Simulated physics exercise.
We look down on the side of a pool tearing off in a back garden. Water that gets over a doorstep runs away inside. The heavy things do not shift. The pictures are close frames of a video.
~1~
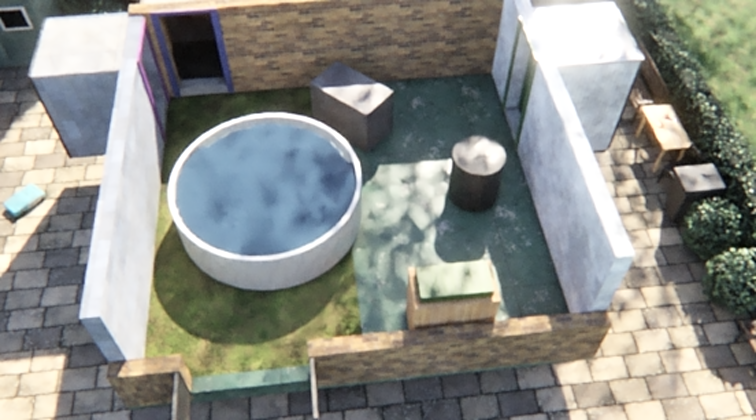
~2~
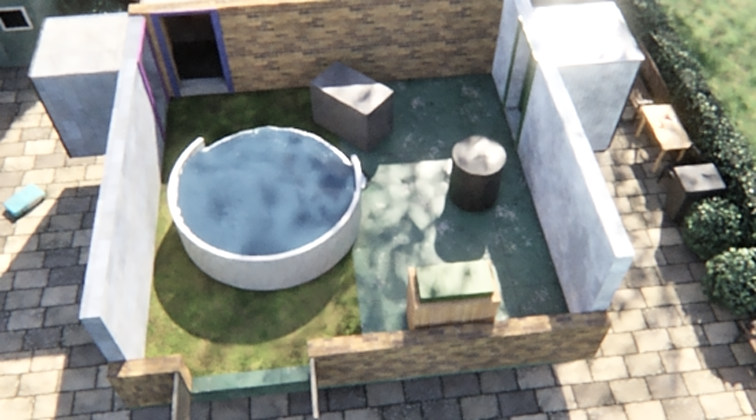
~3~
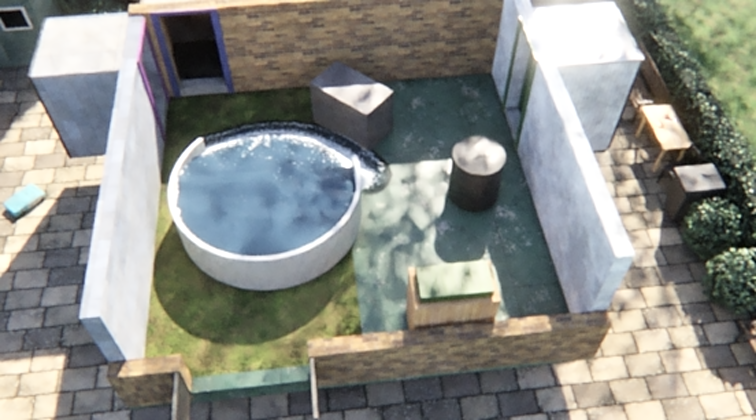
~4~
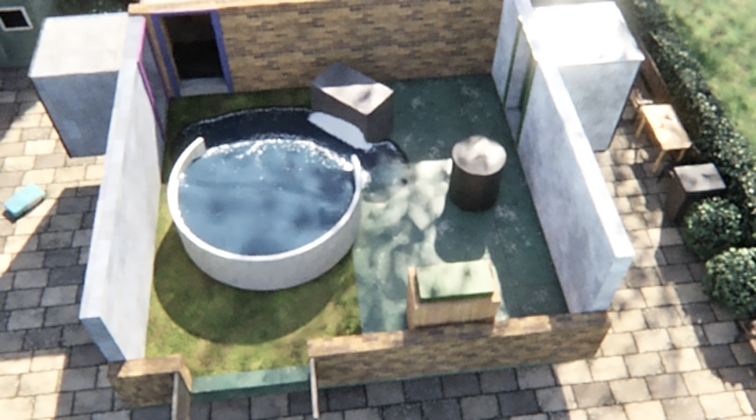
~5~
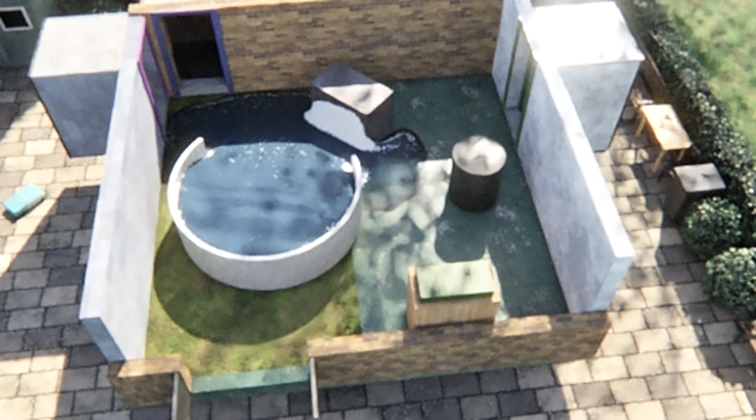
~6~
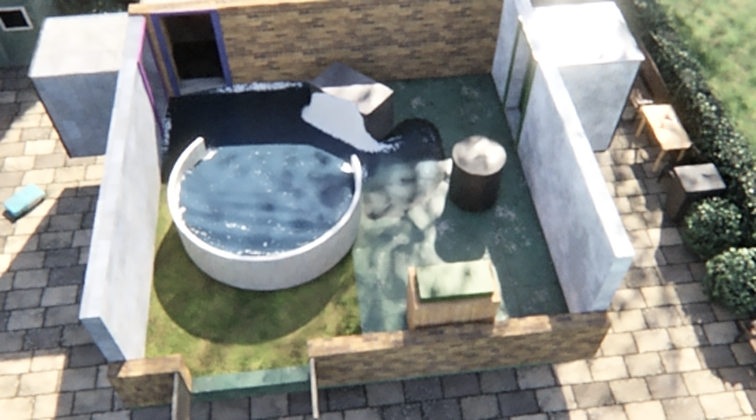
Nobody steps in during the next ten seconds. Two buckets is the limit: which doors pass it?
One by one: The green door floods; the blue door floods; the purple door floods.
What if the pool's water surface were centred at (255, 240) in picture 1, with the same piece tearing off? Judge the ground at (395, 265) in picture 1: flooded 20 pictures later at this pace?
At that place: No water.
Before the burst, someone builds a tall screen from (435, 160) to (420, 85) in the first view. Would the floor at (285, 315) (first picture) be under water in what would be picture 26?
Verdict: Free of water.
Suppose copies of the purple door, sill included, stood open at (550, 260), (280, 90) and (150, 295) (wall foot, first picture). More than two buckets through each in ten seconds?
In that order: Takes less, is over, is under.
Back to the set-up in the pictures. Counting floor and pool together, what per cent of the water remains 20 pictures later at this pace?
Near 90 in a hundred.
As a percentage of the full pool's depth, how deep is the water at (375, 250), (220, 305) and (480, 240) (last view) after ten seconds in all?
In that order: 12, 10 and 14 per cent.
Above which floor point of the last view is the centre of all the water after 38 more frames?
I would point to (334, 188).
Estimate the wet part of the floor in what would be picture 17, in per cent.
About 55 per cent.
A moment on, water covers 45 % of the floor; the green door wet at the sill, nothing in, the blue door over two buckets in, the purple door under two buckets in.
Next, water covers 55 % of the floor; the green door over two buckets in, the blue door far over two buckets in, the purple door over two buckets in.
Then, water covers 75 % of the floor; the green door far over two buckets in, the blue door far over two buckets in, the purple door far over two buckets in.
Later, water covers 95 % of the floor; the green door far over two buckets in, the blue door far over two buckets in, the purple door far over two buckets in.
In the end, water covers 100 % of the floor; the green door far over two buckets in, the blue door far over two buckets in, the purple door far over two buckets in.
